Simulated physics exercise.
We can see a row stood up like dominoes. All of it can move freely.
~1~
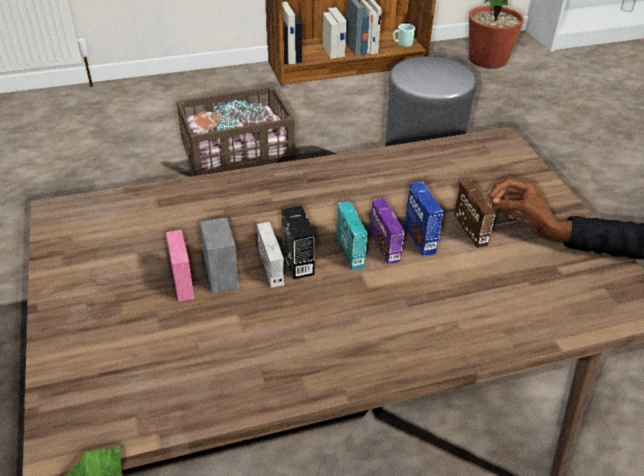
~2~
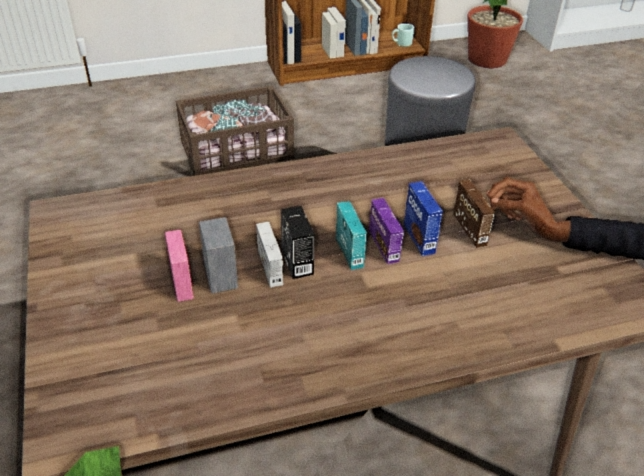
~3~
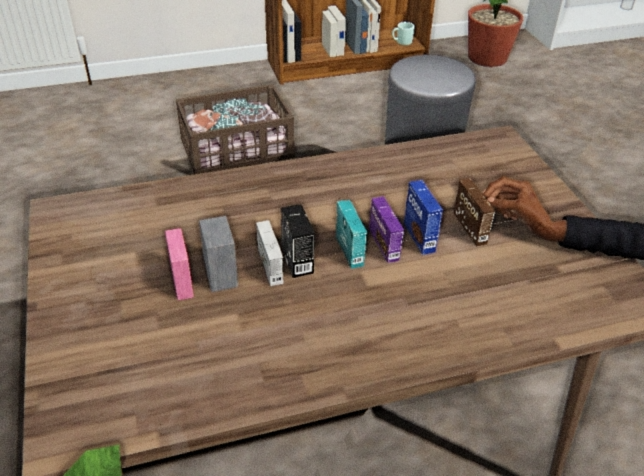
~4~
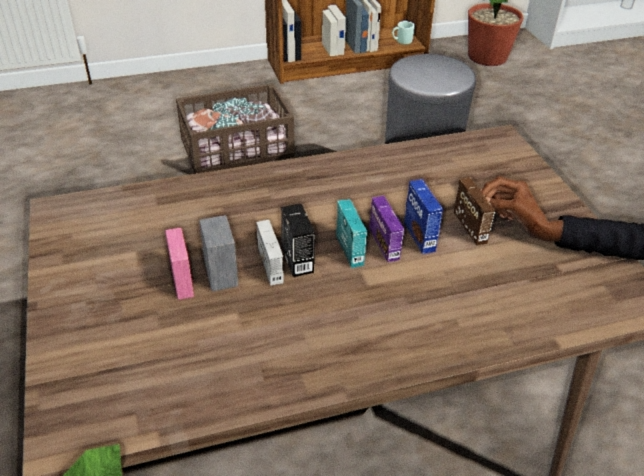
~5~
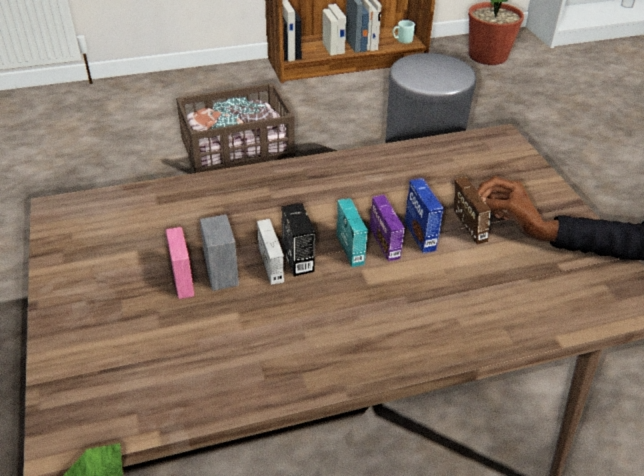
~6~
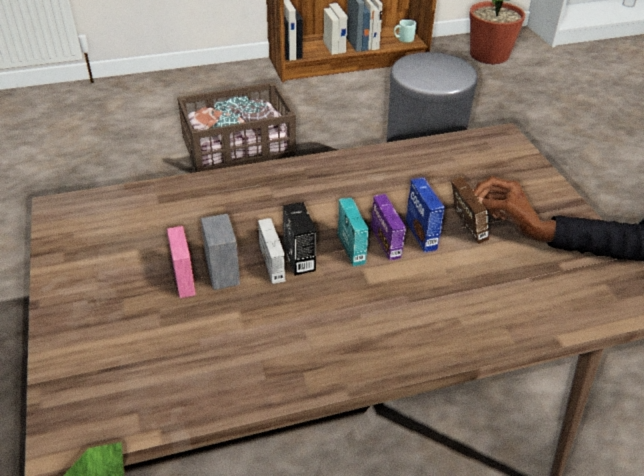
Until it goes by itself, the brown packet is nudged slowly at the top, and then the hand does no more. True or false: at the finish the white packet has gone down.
False, it is still up.
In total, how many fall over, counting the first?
1 altogether.
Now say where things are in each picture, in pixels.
White packet (270, 255); turquoise packet (351, 236), in the first frame.
Grey board (219, 255); purple packet (385, 231), in the second frame.
Black packet (297, 241); turquoise packet (350, 234), in the third frame.
Blue packet (422, 217); grey board (219, 253), in the fourth frame.
Brown packet 7° over; purple packet (386, 228); black packet (298, 239), in the fifth frame.
Brown packet 15° over; white packet (272, 251); turquoise packet (352, 232), in the sixth frame.
Then, 0.30 s past the last view, brown packet 89° over.
Then, 0.50 s past the last view, brown packet 90° over.
Finally, all 6 still in place. Final places as the last picture's camera would see them, white packet near (272, 251).
